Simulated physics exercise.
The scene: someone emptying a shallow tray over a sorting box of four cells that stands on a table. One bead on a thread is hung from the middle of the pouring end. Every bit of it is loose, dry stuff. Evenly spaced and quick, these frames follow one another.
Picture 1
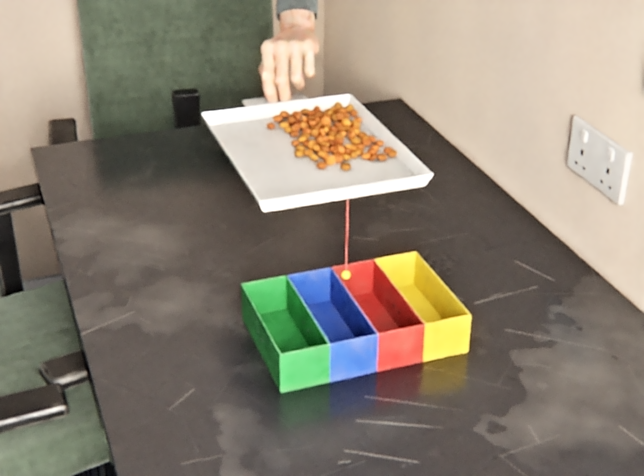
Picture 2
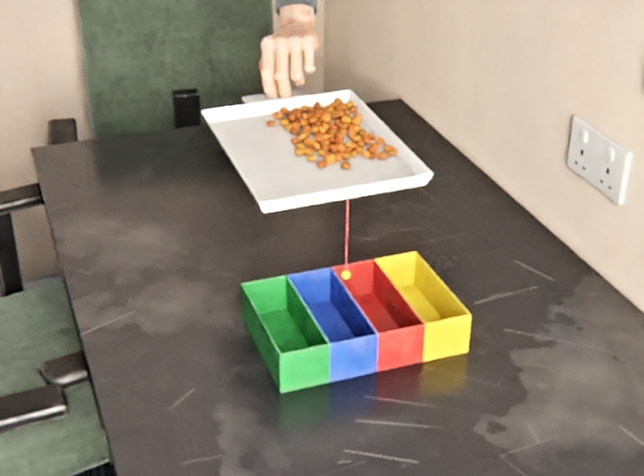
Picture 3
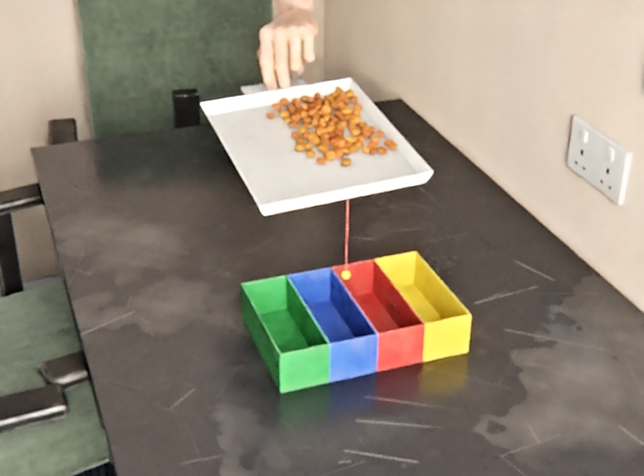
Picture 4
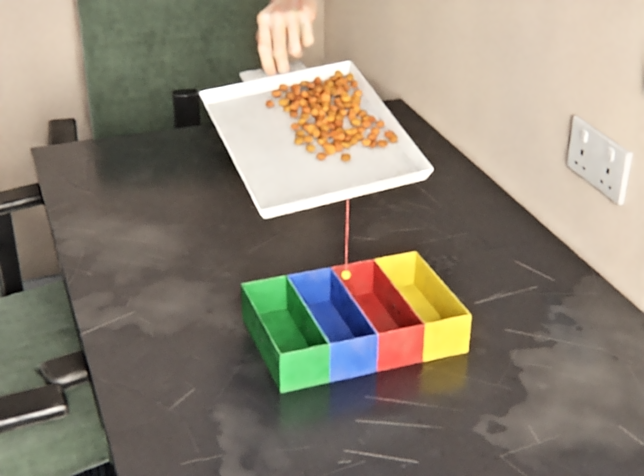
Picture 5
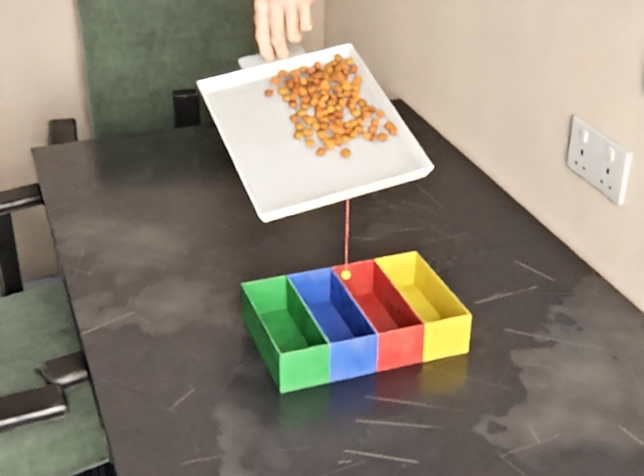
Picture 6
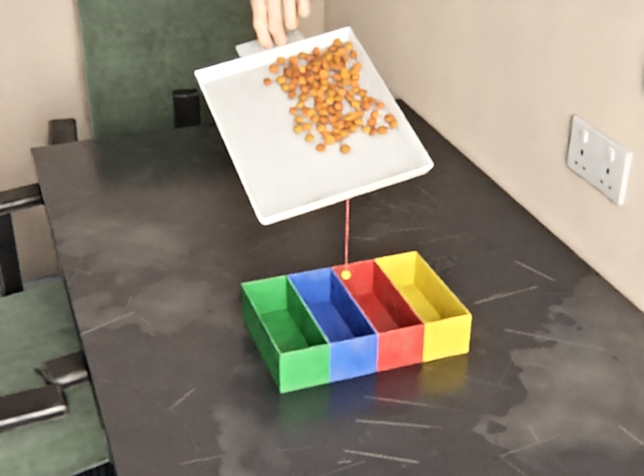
To begin with, a hand holds a white tray of orange-brown kibble nearly level above a box with green, blue, red and yellow cells. The hand then steadily raises the back of the tray, tilting it forward with its left front corner lowest, while the kibble stays bunched toward the back.
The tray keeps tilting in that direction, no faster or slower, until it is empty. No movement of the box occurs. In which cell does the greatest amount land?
In the green cell.
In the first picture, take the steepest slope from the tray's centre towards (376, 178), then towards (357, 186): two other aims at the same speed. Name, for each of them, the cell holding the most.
The first time it's the cell in yellow, the second time it's the cell in yellow.
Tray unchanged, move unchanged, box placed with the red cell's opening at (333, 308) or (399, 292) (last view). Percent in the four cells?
It would be roughly 100 per cent for the first and roughly 30 per cent for the second.
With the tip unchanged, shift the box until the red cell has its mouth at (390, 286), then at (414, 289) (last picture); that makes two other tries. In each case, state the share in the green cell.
First position: Some 30 %; second position: Some 10 %.
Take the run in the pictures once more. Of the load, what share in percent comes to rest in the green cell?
Result: Around 60 in a hundred.
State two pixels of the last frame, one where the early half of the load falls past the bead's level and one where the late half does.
The first part at (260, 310); the rest at (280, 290).
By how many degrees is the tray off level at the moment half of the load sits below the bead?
Approx. reading: About 80°.
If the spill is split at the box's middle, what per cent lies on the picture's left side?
Around 100 per cent, I reckon.
Soon after the last picture, tray tipped steeply; nearly all on the tray; a small part falling or outside the box.
A little later, tray tipped past a quarter turn; a stray few on the tray; about half in the green cell; a small part in the blue cell; about a third falling or outside the box.
Later still, tray tipped past a quarter turn; about half in the green cell; a small part in the blue cell; about a third falling or outside the box.
At rest, tray tipped past a quarter turn; about half in the green cell; a small part in the blue cell; none in the red cell; none in the yellow cell; about a third outside the box.
